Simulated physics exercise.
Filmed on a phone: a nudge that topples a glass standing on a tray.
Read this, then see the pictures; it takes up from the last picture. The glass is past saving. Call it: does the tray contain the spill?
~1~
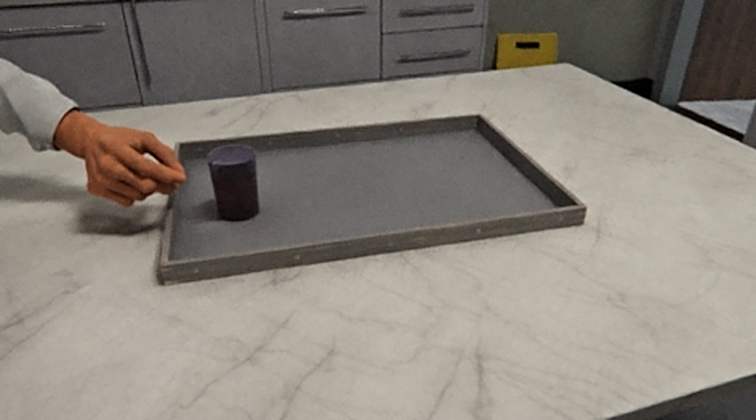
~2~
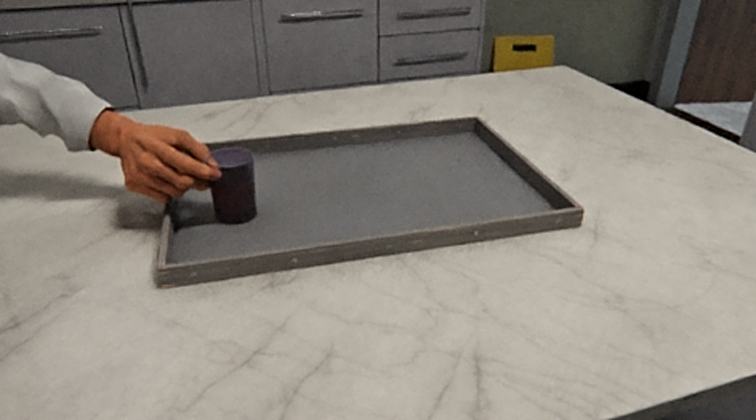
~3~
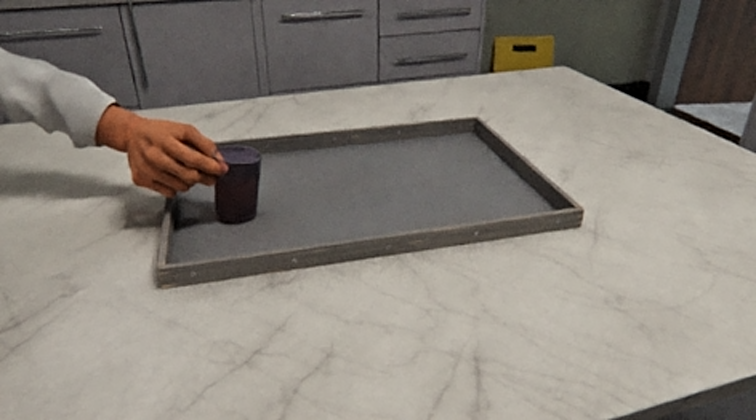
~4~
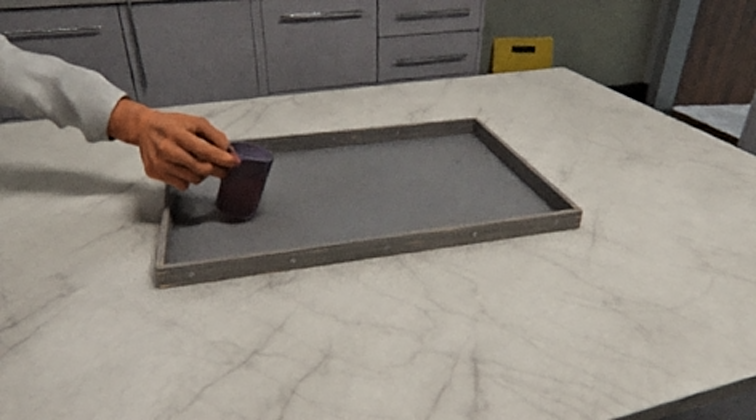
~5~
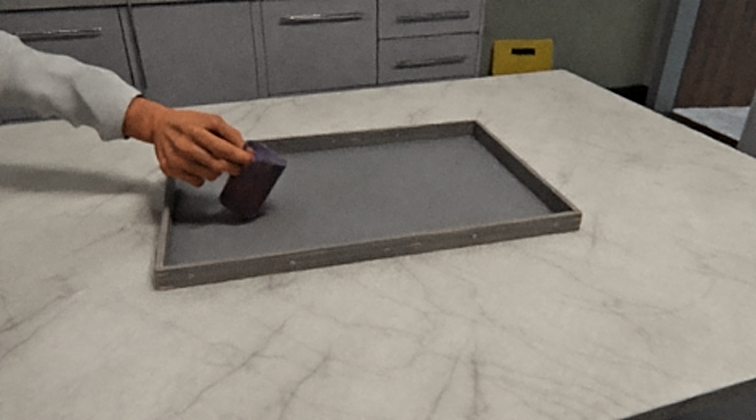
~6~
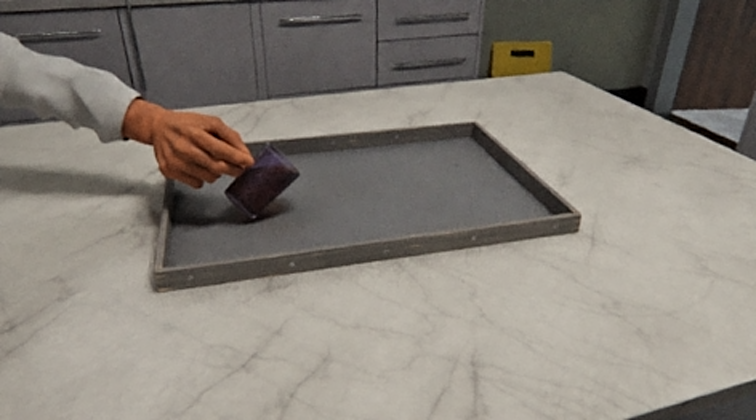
It does.
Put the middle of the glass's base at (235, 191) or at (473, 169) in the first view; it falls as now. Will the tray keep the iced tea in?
One: It is held by the rim. Two: It gets out on to the top.
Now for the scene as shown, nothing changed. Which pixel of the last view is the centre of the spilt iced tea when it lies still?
The centre ends up near (441, 181) in the last view.
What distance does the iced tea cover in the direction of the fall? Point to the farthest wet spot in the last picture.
About (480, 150).
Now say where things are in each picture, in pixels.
In the first frame, it stands upright; glass (235, 182) about two thirds full; tray (399, 229).
In the second frame, fingers against its side; glass about two thirds full, surface at (231, 178).
In the third frame, fingers against its side; glass (237, 182) about two thirds full.
In the fourth frame, fingers against its side; glass (244, 178) tipped 20°; tray (395, 233).
In the fifth frame, fingers against its side; glass (253, 178) tipped 35°.
In the sixth frame, it is falling; glass (263, 180) tipped 50°.
A moment on, the glass lies in the tray; the puddle covers about as much as a plate; the rim holds it.
Further on, the puddle covers about as much as a tray; the rim holds it.
When it is over, the puddle covers about as much as a tray; the rim holds it.
